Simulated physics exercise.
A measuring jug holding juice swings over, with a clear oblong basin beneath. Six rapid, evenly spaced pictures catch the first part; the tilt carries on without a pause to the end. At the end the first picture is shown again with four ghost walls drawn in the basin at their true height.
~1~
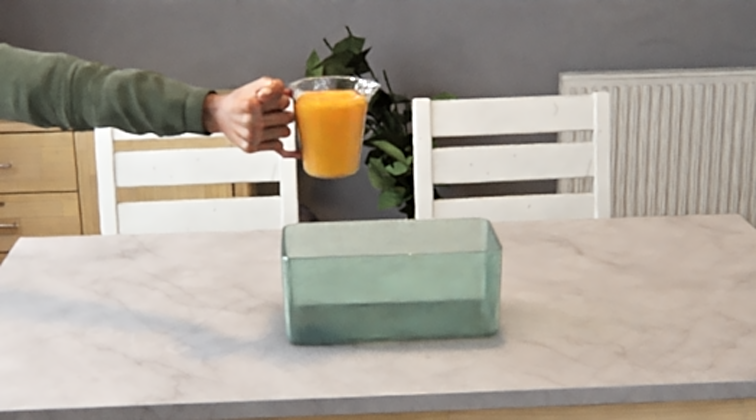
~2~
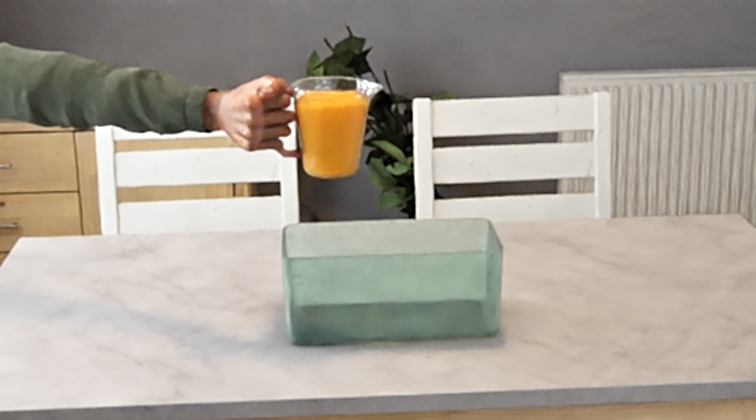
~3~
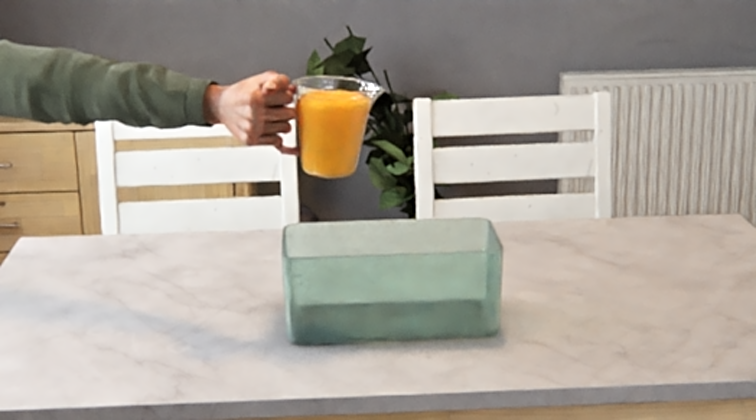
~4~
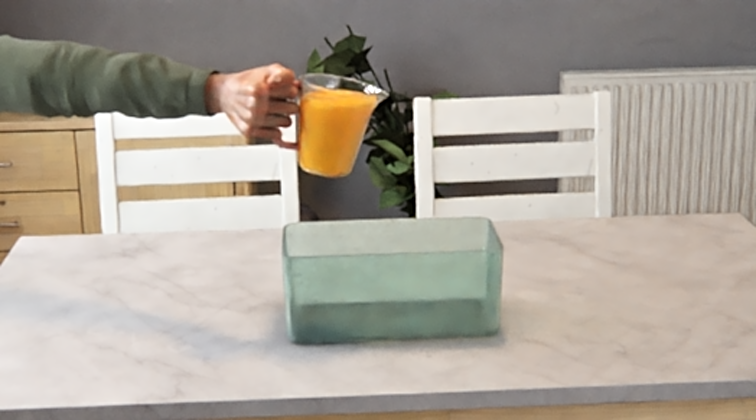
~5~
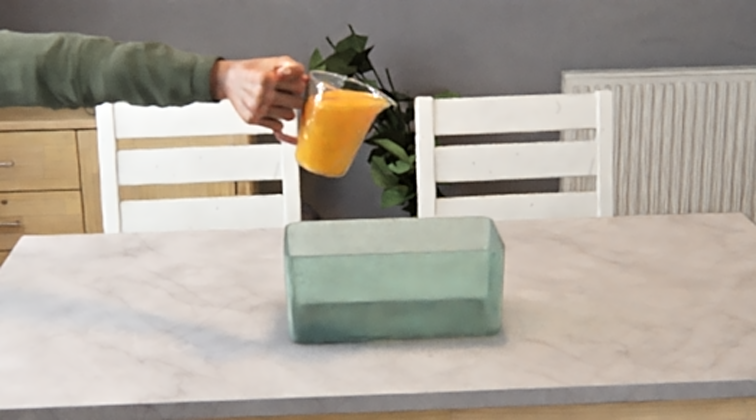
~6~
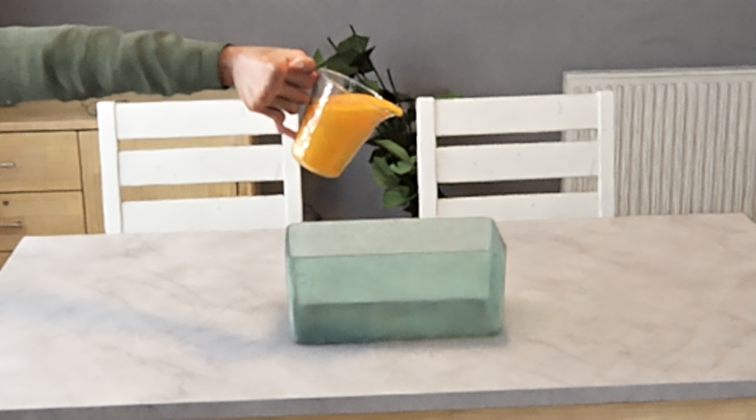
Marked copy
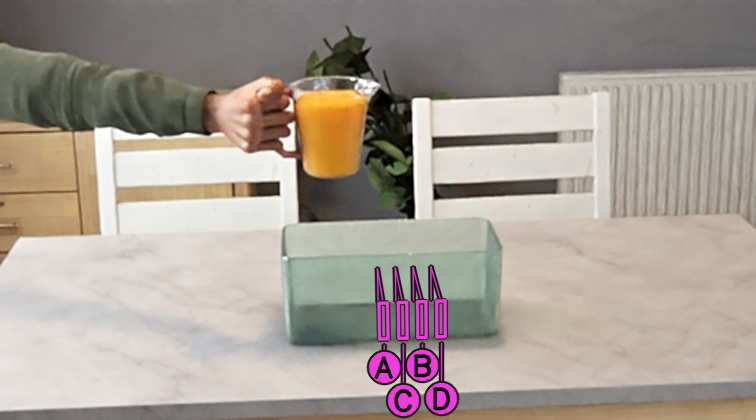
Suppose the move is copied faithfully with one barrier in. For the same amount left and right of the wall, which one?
Use place D.
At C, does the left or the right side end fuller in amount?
The right side.
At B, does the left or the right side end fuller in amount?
More ends on the right.
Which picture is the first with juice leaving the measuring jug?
Picture 6.
In magenta, A at (384, 345); B at (422, 343); C at (403, 344); D at (441, 342).
Choosing A, about 3 % ends left of the wall and 96 % right of it.
Choosing B, about 10 % ends left of the wall and 90 % right of it.
Choosing C, about 4 % ends left of the wall and 95 % right of it.
Choosing D, about 49 % ends left of the wall and 50 % right of it.
